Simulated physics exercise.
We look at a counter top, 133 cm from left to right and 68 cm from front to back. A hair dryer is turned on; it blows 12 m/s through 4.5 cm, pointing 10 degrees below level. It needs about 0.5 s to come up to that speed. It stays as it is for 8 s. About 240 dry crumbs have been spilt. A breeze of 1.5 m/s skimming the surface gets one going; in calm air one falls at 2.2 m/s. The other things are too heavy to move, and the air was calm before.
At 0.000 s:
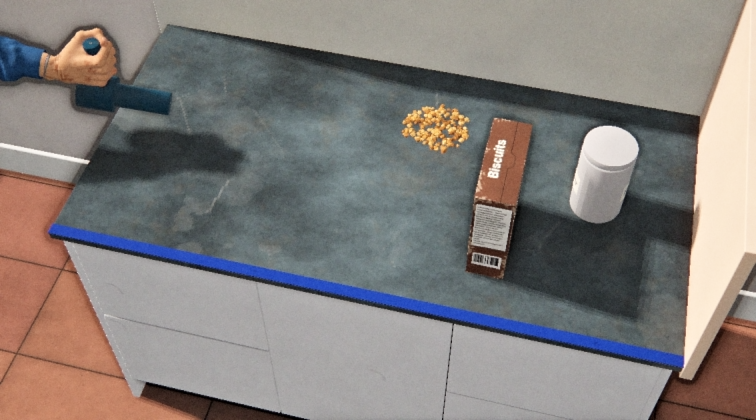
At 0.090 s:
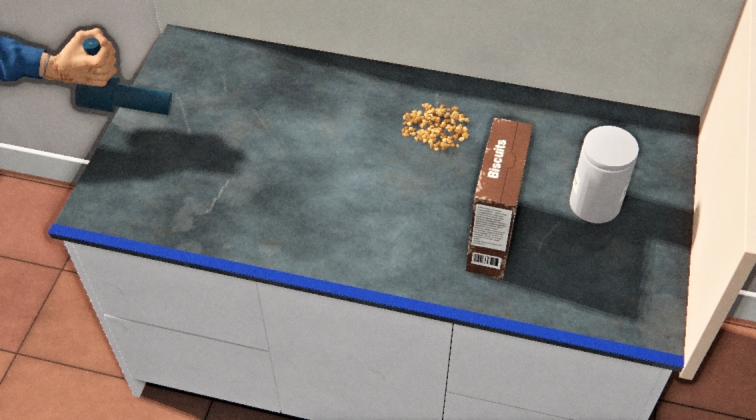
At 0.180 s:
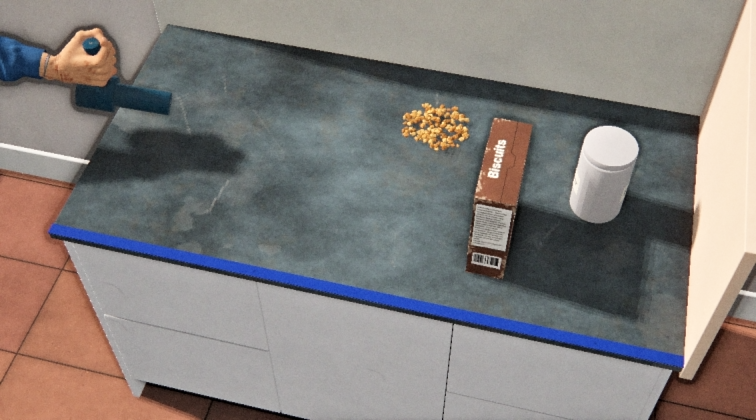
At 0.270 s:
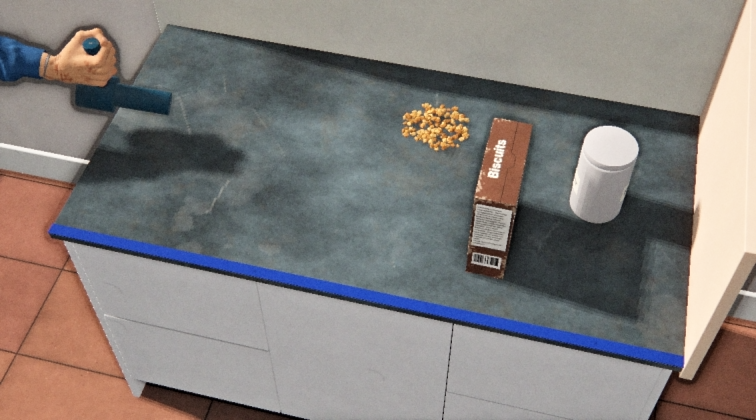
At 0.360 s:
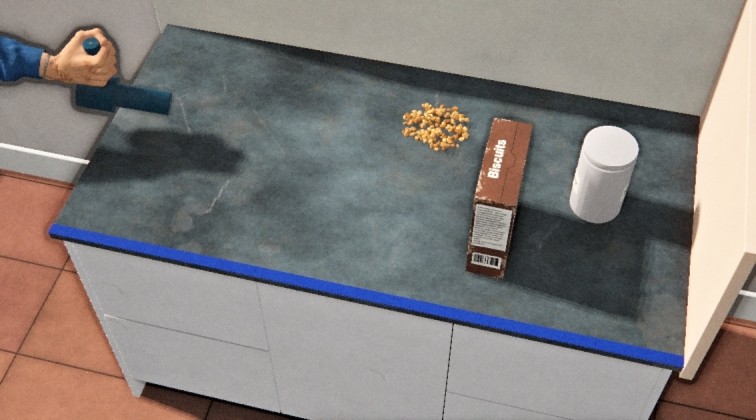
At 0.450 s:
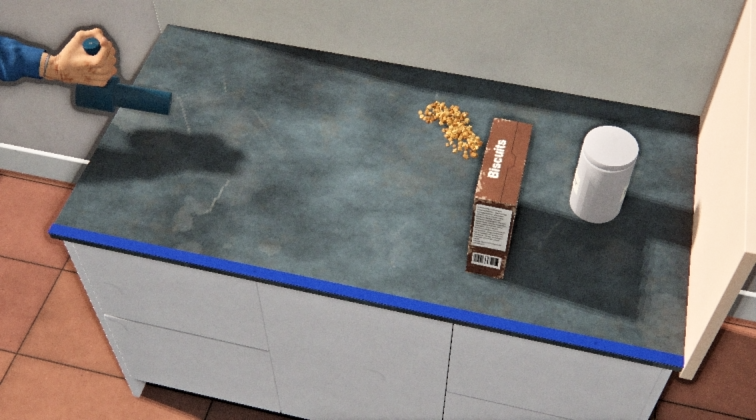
On a dark counter top with a blue front edge, a gloved-looking hand at the left holds a blue tool steady, while a pile of golden crumbs lies still near a brown biscuit carton and a white jar. Then many of the crumbs shift right, leaving a narrower, slanting patch beside the carton.
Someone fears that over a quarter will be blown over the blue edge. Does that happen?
More than a quarter over the blue edge: No.
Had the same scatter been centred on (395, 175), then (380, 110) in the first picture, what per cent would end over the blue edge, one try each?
In turn about 20 %, 0 %.
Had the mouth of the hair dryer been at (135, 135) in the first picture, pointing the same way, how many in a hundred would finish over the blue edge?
Then about 0 %.
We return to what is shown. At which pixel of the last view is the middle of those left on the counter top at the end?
At about (698, 113).
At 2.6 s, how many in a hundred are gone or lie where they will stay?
Some 60 per cent.
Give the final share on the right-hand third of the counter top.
Near 90 %.
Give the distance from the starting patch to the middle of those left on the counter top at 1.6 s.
About 60 cm.
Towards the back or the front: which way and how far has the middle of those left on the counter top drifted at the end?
Towards the back, some 15 cm.
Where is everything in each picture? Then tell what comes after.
In the first picture, the middle of the dry crumbs is near (437, 129), none has stirred yet and the mouth of the hair dryer is at (170, 104).
In the second picture, the middle of the dry crumbs is near (437, 125), none has stirred yet and the blue edge is centred on (349, 297).
In the third picture, the middle of the dry crumbs is near (437, 125), none has stirred yet, the top of a carton is at (505, 159) and the top of a jar is at (611, 146).
In the fourth picture, the middle of the dry crumbs is near (437, 125) and none has stirred yet.
In the fifth picture, the middle of the dry crumbs is near (437, 125) and none has stirred yet.
In the sixth picture, the middle of the dry crumbs is near (455, 125), the farthest in sight from the hair dryer is at (480, 144) and about 65 % have left their places.
After 1.6 s, 6 % are over the blue edge; the middle of those still in play is near (698, 119); 60 % have settled or left.
After 2.6 s, 8 % are over the blue edge; the middle of those still in play is near (698, 119); 63 % have settled or left.
After 4.4 s, 8 % are over the blue edge; the middle of those still in play is near (698, 119); 67 % have settled or left.
After 8.0 s, at the end, 10 % are over the blue edge; the middle of those still in play is near (698, 113).
